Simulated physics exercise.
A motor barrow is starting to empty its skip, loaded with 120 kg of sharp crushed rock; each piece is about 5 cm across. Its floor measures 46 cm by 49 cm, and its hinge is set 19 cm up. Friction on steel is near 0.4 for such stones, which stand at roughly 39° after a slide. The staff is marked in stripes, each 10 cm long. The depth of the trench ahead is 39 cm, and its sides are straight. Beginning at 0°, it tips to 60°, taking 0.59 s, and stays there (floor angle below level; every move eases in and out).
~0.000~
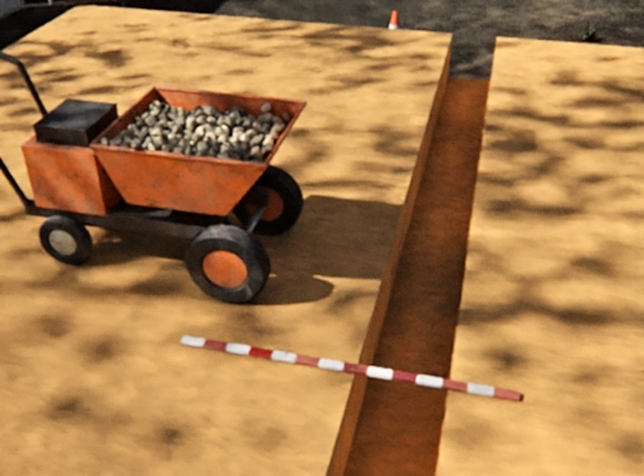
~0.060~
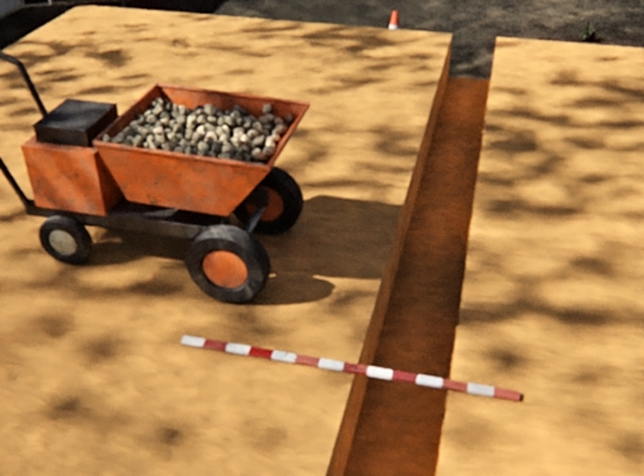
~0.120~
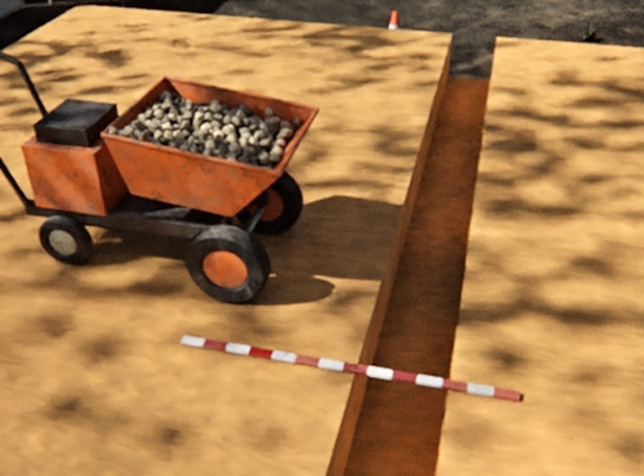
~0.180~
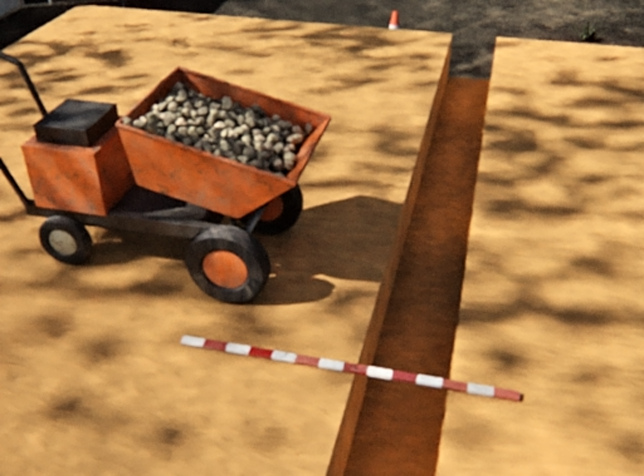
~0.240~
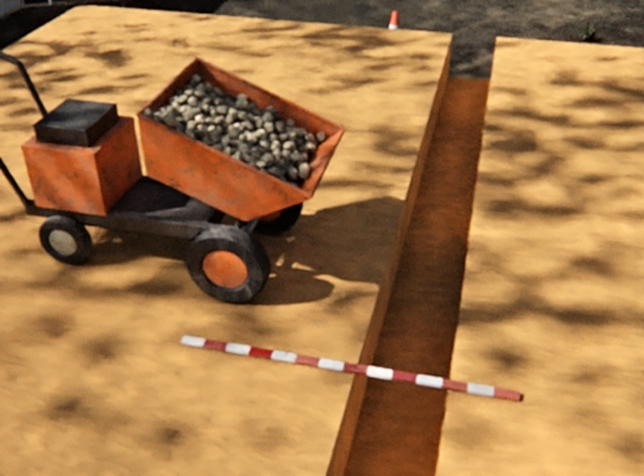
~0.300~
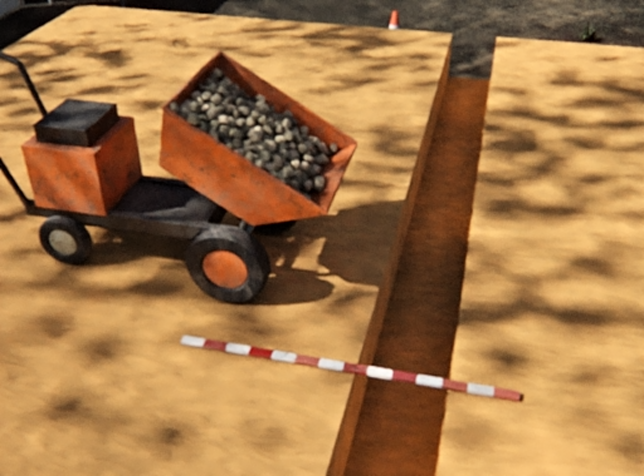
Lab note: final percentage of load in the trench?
Approx. 42 %.
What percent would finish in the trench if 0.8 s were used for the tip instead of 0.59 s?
Roughly 35 per cent.
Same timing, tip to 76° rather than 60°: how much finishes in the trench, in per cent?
Close to 95 per cent then.
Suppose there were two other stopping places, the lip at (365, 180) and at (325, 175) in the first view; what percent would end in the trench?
First place: Near 5%; second place: Near 20%.
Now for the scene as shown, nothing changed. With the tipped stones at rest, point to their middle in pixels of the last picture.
The tipped stones centre close to (424, 345).
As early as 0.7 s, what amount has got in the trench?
By then, around 5 percent.
After 0.4 s the floor is at 50°; 100 % in the skip; the foremost stones are at (340, 212).
After 0.7 s the floor is at 60°; 91 % in the skip, 1 % short of the trench, 7 % in the trench; the foremost stones are at (418, 300).
After 1.0 s the floor is at 60°; 63 % in the skip, 1 % short of the trench, 34 % in the trench, 2 % past the trench; the foremost stones are at (518, 314).
After 3.0 s the floor is at 60°; 56 % in the skip, 1 % short of the trench, 42 % in the trench, 2 % past the trench; the foremost stones are at (555, 309).
